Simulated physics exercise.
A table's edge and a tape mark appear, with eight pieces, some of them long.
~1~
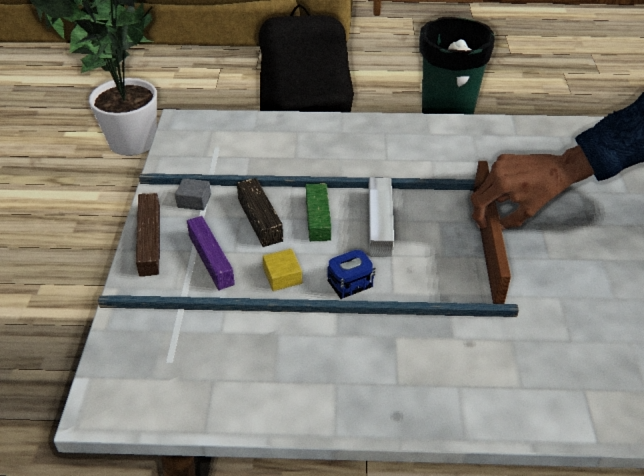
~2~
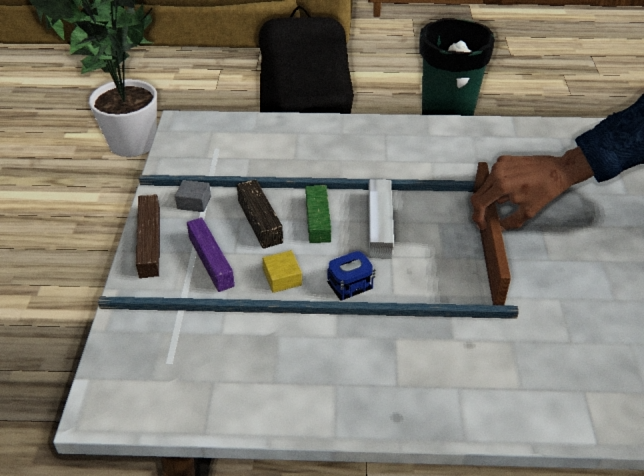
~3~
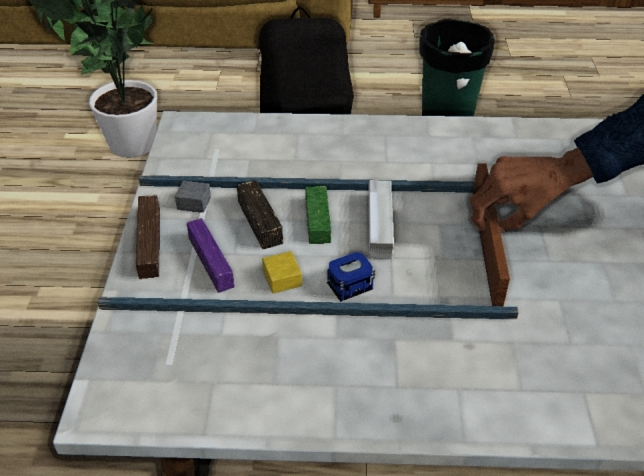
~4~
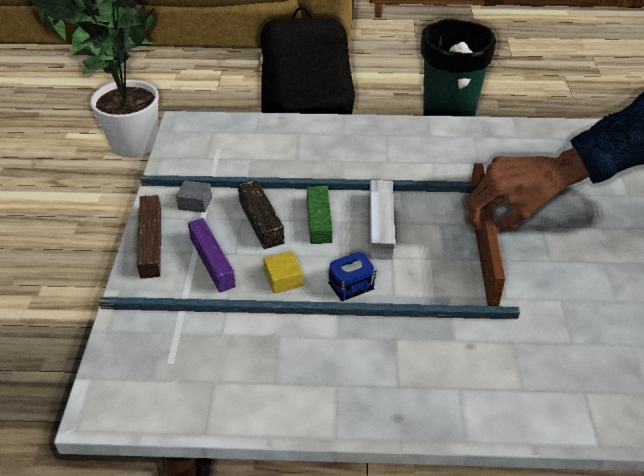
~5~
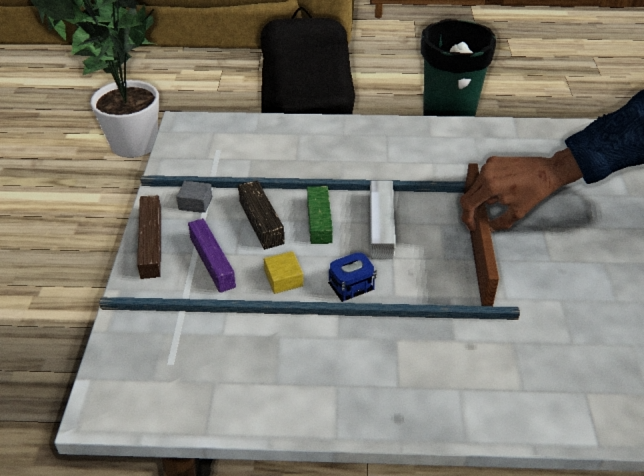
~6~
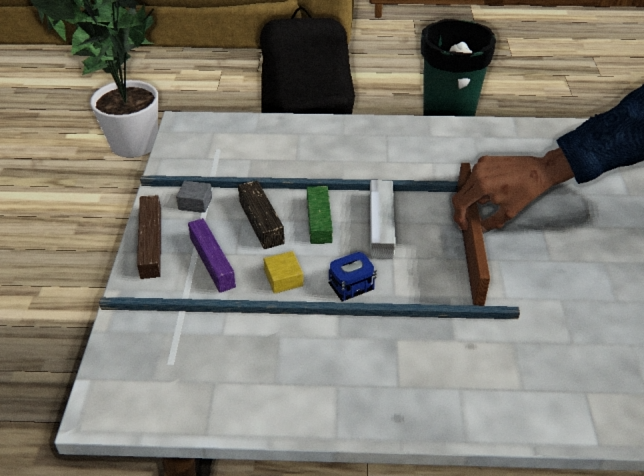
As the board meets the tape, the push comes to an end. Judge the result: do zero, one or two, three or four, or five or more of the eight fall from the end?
You'd see one or two pieces leave the end and fall.
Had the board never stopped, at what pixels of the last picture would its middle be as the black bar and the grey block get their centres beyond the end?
Approx. (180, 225) / approx. (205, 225) for the other.
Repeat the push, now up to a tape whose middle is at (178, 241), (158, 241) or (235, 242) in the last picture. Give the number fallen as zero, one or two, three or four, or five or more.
So, tape by tape, it's 3 or 4, then more than four, then no fall at all.
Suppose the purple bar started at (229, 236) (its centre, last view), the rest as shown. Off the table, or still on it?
Result: It does not come off.
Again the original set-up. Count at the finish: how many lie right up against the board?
The figure is 2.
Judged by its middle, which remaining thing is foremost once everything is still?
It's the purple bar that ends up nearest.
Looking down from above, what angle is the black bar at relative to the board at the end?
Close to 0°.
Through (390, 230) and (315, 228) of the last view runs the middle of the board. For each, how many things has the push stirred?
At first I count 1, and then 5.
A little later, none off yet; brown bar at rest near (150, 235); grey block at rest near (195, 197); purple bar at rest near (211, 254).
Next, none off yet; brown bar at rest near (150, 235); grey block at rest near (195, 197); purple bar shifted a little near (195, 256).
When it is over, the number that fall off is one or two; down, grey block and brown bar.
